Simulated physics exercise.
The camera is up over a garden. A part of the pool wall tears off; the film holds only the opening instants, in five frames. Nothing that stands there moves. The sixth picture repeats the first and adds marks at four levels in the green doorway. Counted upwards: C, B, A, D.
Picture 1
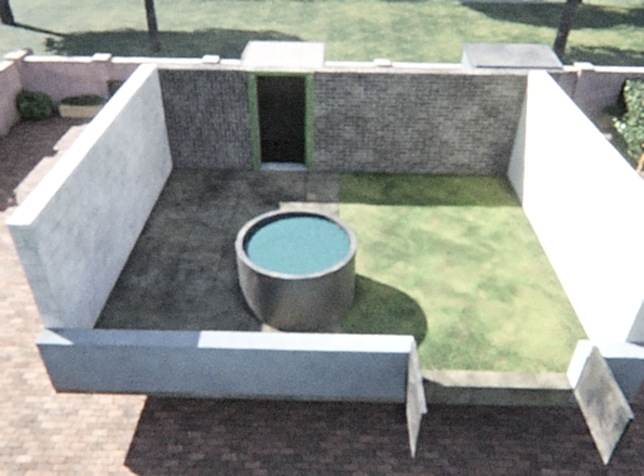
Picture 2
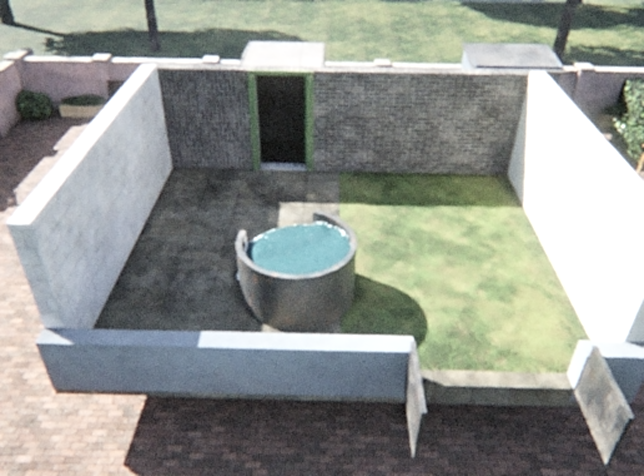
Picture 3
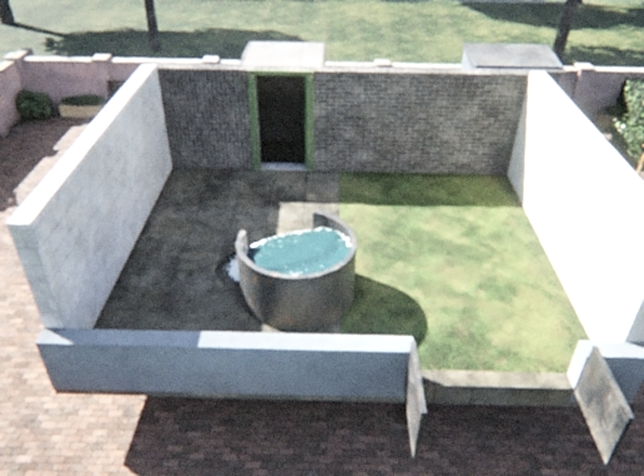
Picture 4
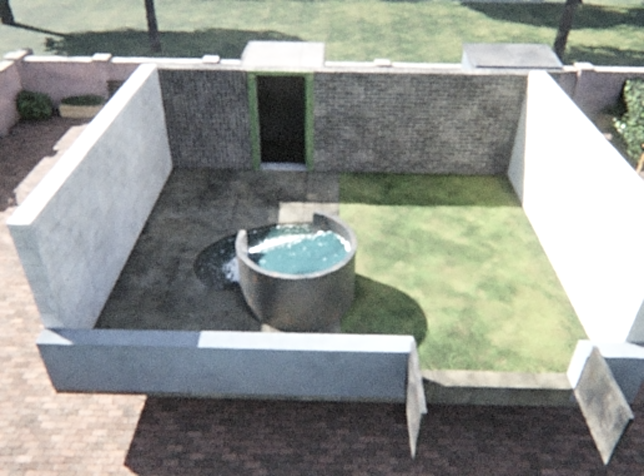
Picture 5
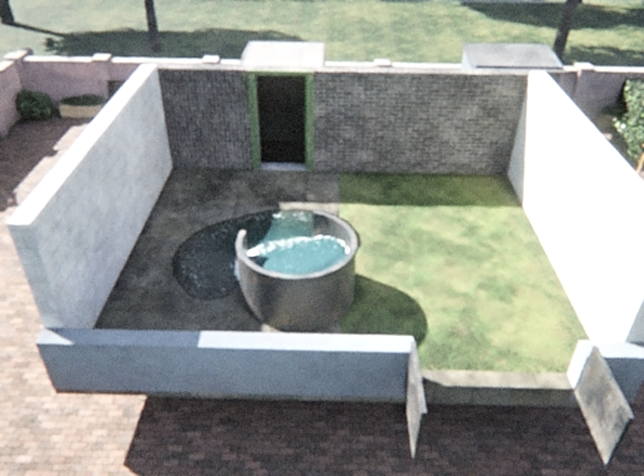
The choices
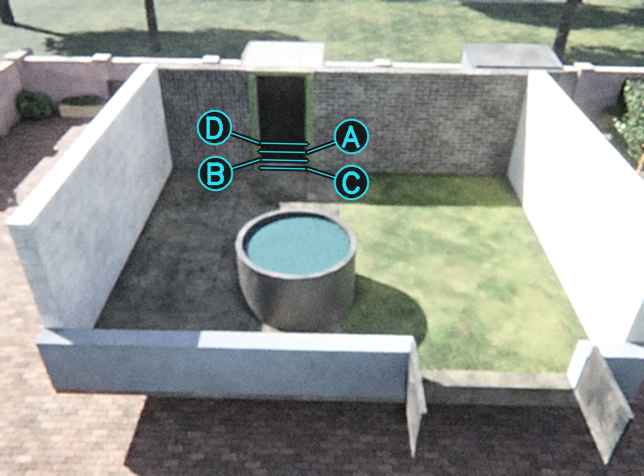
A walled garden, half dark paving and half green grass, is seen from above by a still camera. A round grey pool of blue-green water sits near the middle, with a green-framed dark doorway in the brick wall behind and an open gate at the front right. A gap opens in the pool's back left side, and water pours out, spreading leftward and backward across the paving.
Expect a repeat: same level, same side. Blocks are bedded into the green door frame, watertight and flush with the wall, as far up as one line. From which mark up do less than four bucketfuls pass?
I would pick height B.
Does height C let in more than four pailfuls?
Yes, it does.
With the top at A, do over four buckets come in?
No, that is safe.
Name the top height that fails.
Height C.
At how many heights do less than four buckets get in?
Three.
On the marked copy, A at (283, 152); B at (283, 160); C at (283, 168); D at (283, 143); from the bottom up C, B, A, D.
For height A, nothing gets over.
For height B, a bucket or two gets in.
For height C, some 20 bucketfuls get in.
For height D, nothing gets over.
